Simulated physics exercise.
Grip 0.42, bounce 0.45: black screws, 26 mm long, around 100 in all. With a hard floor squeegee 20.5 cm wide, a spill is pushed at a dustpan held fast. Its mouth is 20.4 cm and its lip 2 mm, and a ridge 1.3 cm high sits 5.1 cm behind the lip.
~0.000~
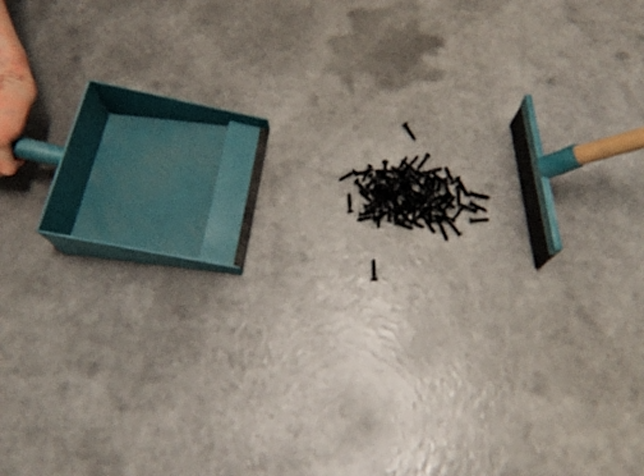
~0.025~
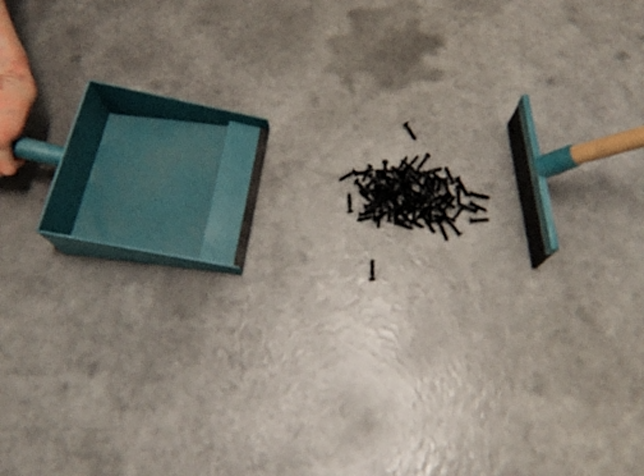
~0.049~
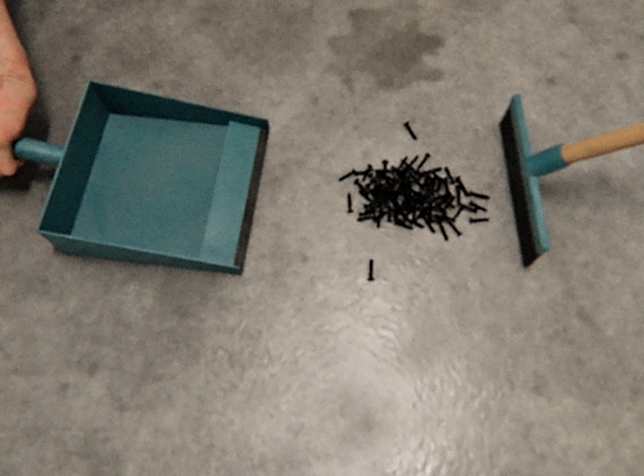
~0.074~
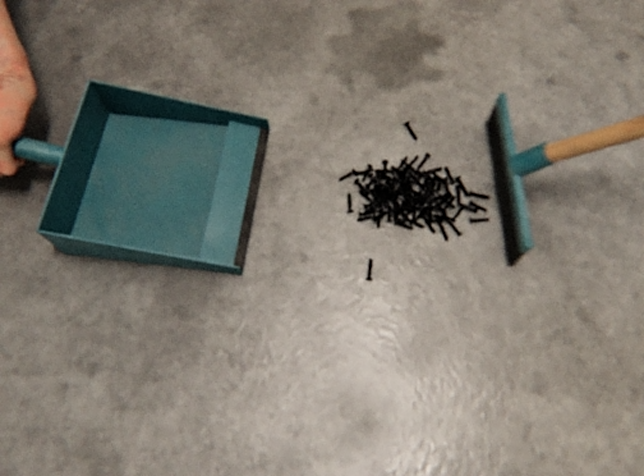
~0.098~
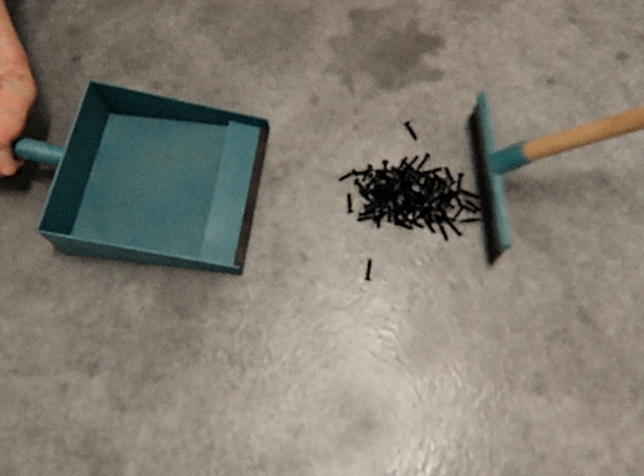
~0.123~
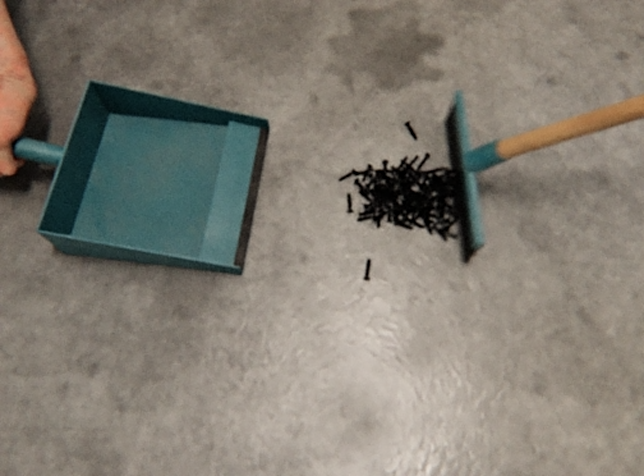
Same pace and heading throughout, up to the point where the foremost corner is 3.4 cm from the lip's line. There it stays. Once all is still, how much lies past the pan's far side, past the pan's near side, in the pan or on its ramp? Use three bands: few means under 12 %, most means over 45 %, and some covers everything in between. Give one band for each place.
Far side: Few, near side: Few, pan: Most.
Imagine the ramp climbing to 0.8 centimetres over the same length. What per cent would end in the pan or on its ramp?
Around 60 per cent.
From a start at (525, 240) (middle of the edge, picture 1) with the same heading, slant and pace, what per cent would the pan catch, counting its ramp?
It would come to about 55 in a hundred.
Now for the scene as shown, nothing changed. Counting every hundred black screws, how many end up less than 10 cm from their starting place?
Around 0 percent.
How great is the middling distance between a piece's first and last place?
It comes to some 22 cm.
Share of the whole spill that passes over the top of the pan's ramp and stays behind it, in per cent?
Around 20 percent.
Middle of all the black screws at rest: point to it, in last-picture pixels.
Centre at rest: Approx. (246, 204) px.
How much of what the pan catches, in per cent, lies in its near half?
Estimate: Close to 60 %.
After 0.22 s, middle of the blade 14 cm from the lip; 0 % over the lip, far side 0 %, near side 0 %.
After 0.29 s, middle of the blade 7 cm from the lip; 0 % over the lip, far side 0 %, near side 0 %.
After 0.50 s, middle of the blade 5 cm from the lip; 55 % over the lip, far side 5 %, near side 5 %.
In the end, at 1.7 s, far side 5 %, near side 5 %, pan 55 %, in front of the lip or behind the blade 40 %.
